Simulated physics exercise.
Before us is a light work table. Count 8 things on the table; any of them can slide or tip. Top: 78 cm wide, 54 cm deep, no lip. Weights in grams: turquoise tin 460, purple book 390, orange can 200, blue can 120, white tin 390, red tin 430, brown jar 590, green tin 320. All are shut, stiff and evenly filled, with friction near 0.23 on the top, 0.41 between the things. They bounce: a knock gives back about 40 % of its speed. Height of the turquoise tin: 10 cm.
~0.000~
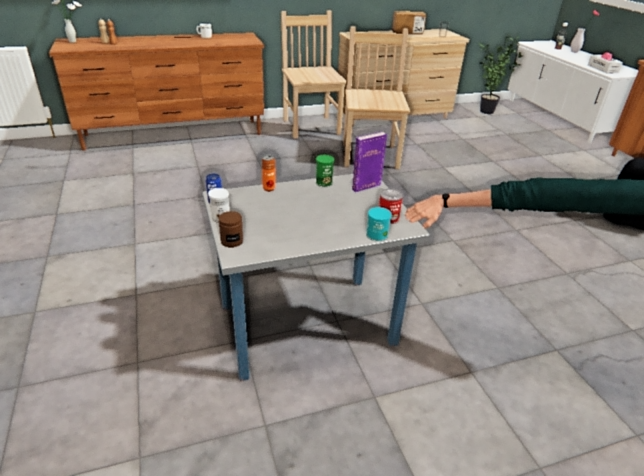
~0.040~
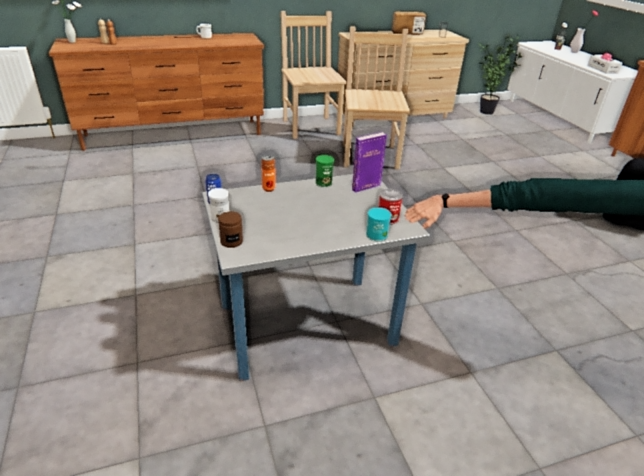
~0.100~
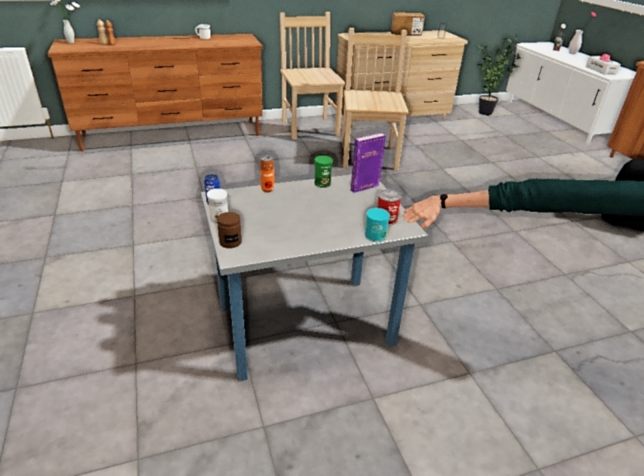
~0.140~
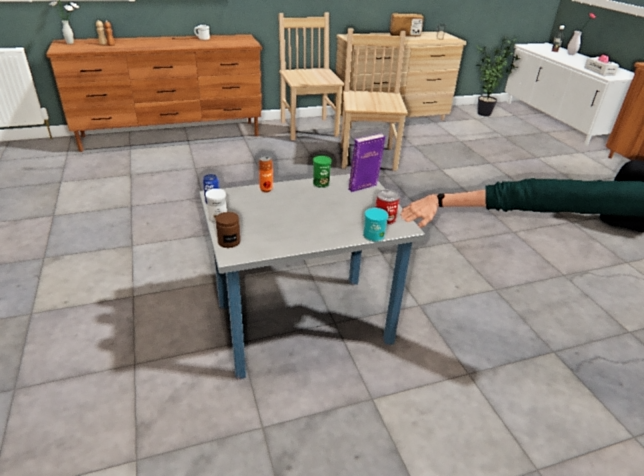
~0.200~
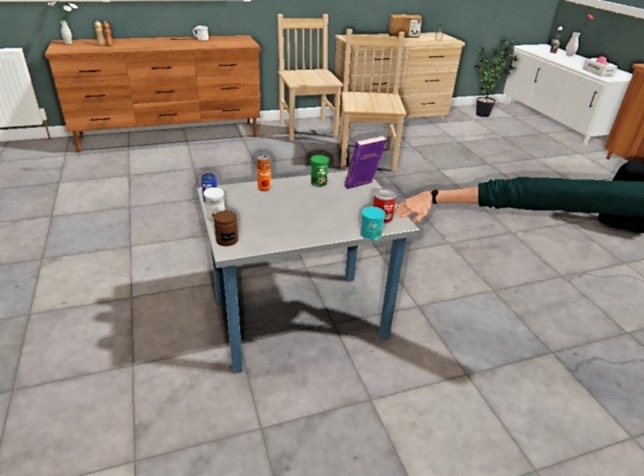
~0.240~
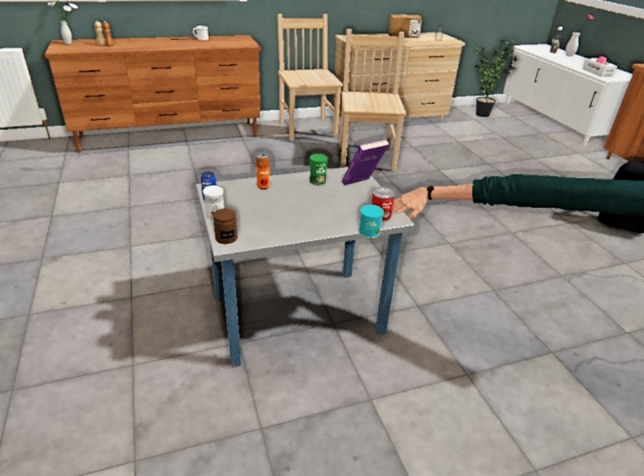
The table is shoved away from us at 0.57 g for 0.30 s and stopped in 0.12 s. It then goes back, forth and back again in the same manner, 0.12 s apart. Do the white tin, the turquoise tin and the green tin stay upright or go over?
The white tin tips over and the turquoise tin tips over and the green tin tips over.
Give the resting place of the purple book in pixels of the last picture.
At about (365, 228).
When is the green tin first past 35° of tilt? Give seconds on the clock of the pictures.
Near 1.1 s.
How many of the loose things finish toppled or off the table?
In all, 8.
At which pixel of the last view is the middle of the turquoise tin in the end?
At about (357, 355).
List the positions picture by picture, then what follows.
The first frame shows white tin (220, 206); turquoise tin (378, 225); green tin (325, 171).
The second frame shows blue can (214, 191); red tin (390, 207).
The third frame shows brown jar (230, 230); purple book (368, 163).
The fourth frame shows table shifted 2 cm; purple book (367, 163) tilted 4°; orange can (266, 175).
The fifth frame shows table shifted 5 cm; purple book (365, 163) tilted 15°; red tin (384, 206) 3 cm from its spot.
The sixth frame shows table shifted 9 cm; white tin (214, 203) 5 cm from its spot; turquoise tin (371, 222) off the table; green tin (318, 170) 5 cm from its spot.
By 0.84 s, table shifted 19 cm; orange can, red tin, brown jar and green tin now off the table; white tin 9 cm from its spot near (206, 175); purple book on its side.
By 1.44 s, table shifted 25 cm; purple book and blue can now off the table.
When it is over (2.8 s), off the table and tipped over, turquoise tin, purple book, orange can, blue can, white tin, red tin, brown jar and green tin. End places, in pixels of the last picture, white tin near (211, 261), turquoise tin near (358, 355).
